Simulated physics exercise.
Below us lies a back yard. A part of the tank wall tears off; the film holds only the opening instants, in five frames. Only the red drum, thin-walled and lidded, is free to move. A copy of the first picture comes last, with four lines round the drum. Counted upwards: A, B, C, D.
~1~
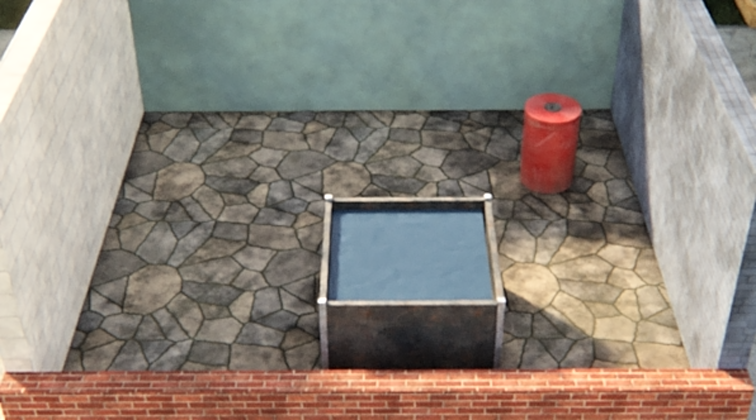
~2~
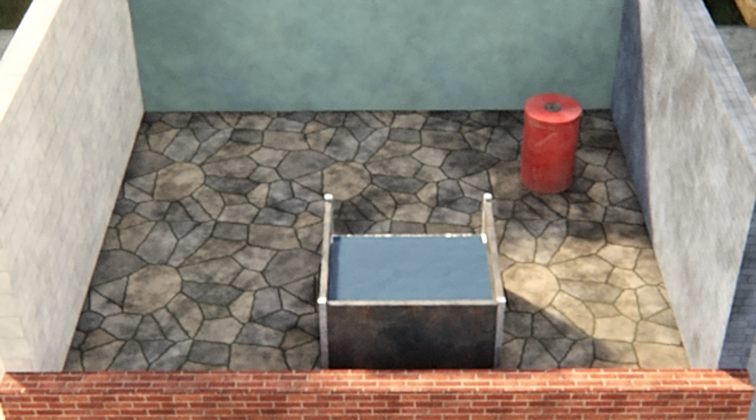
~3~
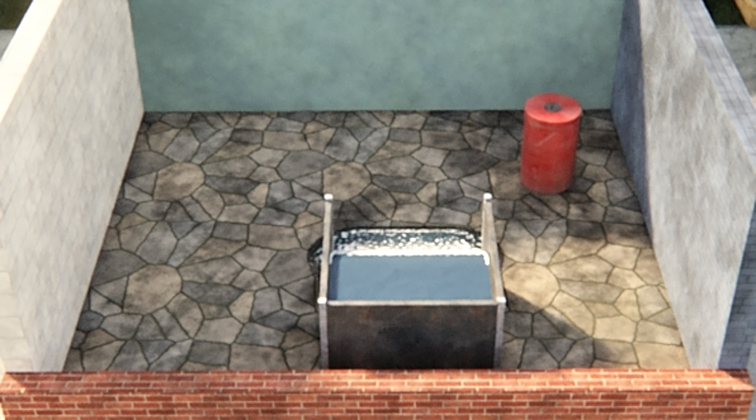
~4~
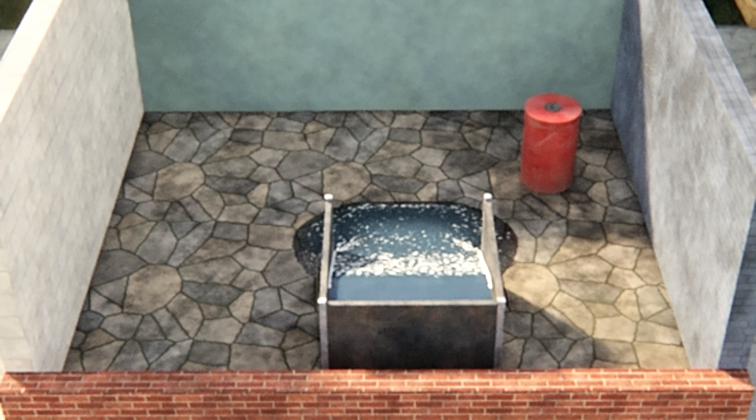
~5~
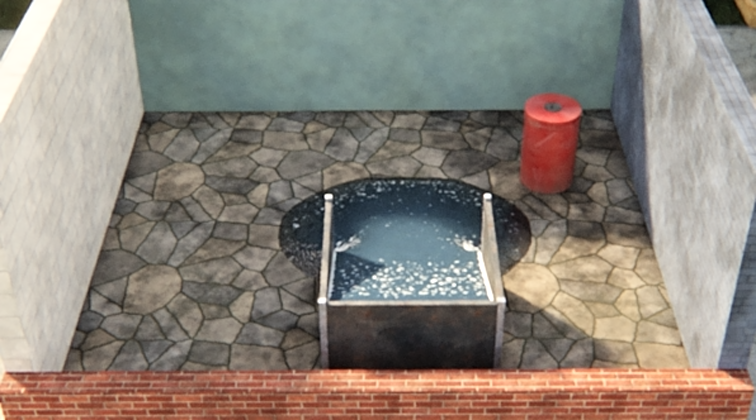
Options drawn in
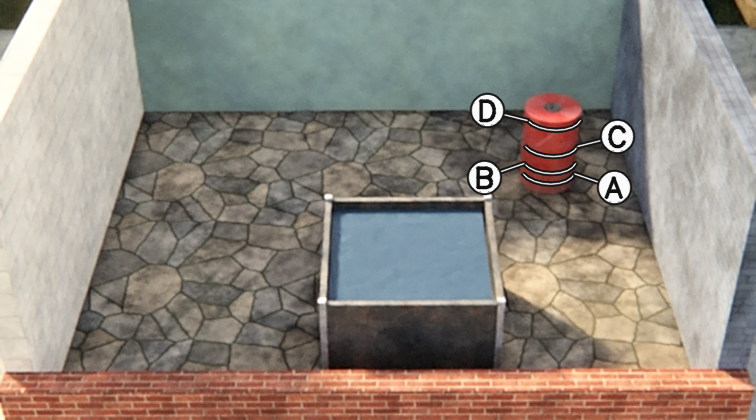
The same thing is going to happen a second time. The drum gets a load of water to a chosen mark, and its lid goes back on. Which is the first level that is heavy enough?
B.
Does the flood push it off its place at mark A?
Yes.
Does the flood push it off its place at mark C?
No, not at all.
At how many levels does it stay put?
Three of the four.
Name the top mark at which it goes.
The answer is A.
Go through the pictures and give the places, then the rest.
Lid of the red drum at (553, 108); tank full, its middle at (410, 255), in the first frame.
Water covers 3 % of the ground, mostly out of sight from here, in the second frame.
Water covers 5 % of the ground, mostly out of sight from here, in the third frame.
In the fourth frame, 9 % of the ground under water, its edge towards the drum at (501, 229).
Lid of the red drum at (553, 108); 14 % of the ground under water, its edge towards the drum at (498, 206), in the fifth frame.
In white, A at (551, 184); B at (552, 173); C at (553, 156); D at (556, 130); from the bottom up A, B, C, D.
For mark A, it is pushed about its own width away.
For mark B, it does not move.
For mark C, it does not move.
For mark D, it does not move.
